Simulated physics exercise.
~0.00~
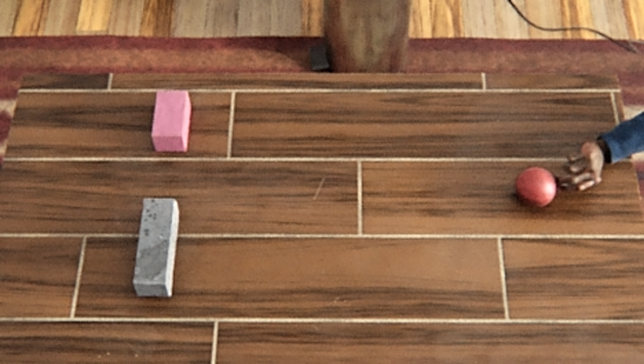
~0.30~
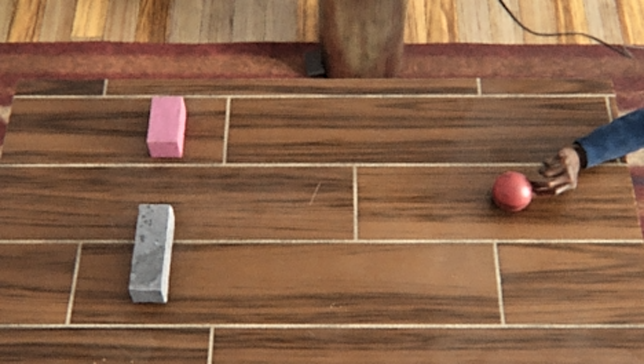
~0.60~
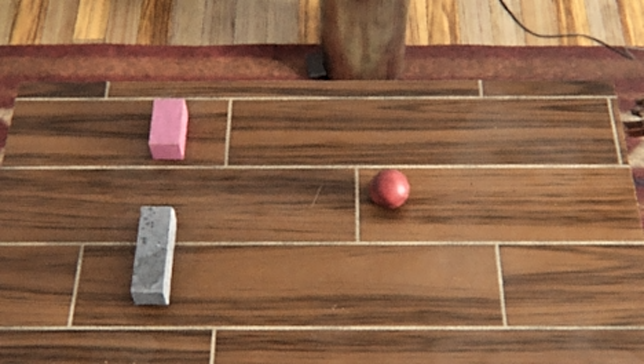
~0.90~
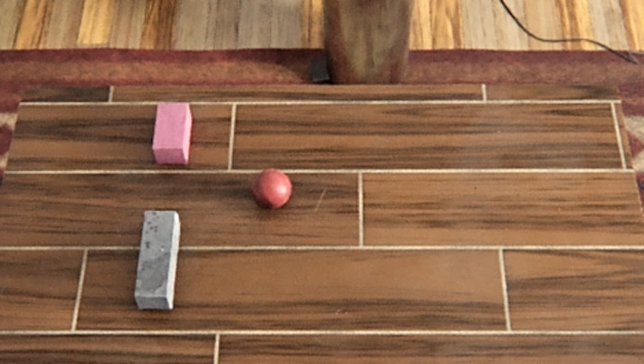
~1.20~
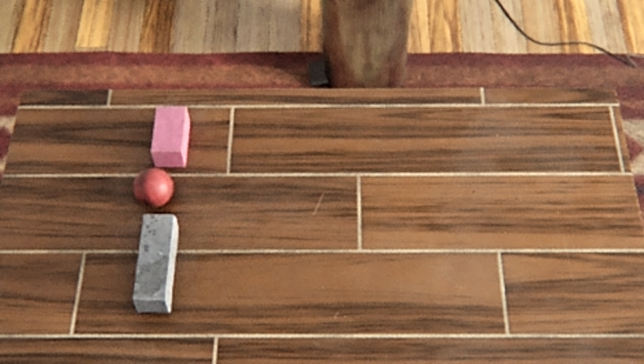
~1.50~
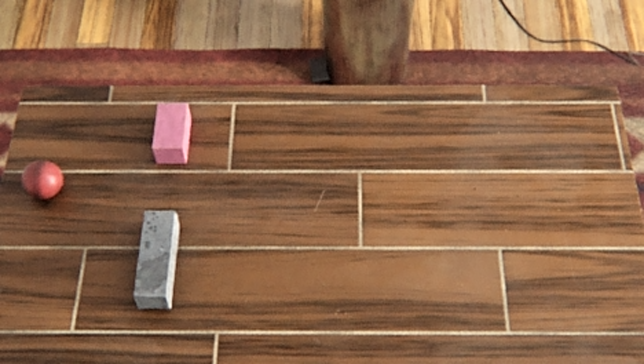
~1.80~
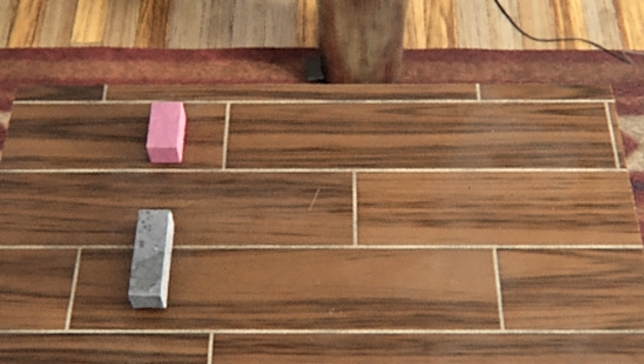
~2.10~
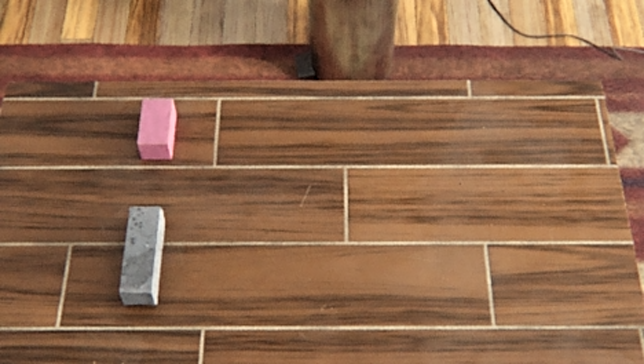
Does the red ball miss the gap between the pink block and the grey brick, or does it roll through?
The red ball rolls through the gap between the pink block and the grey brick, and both stay in place.
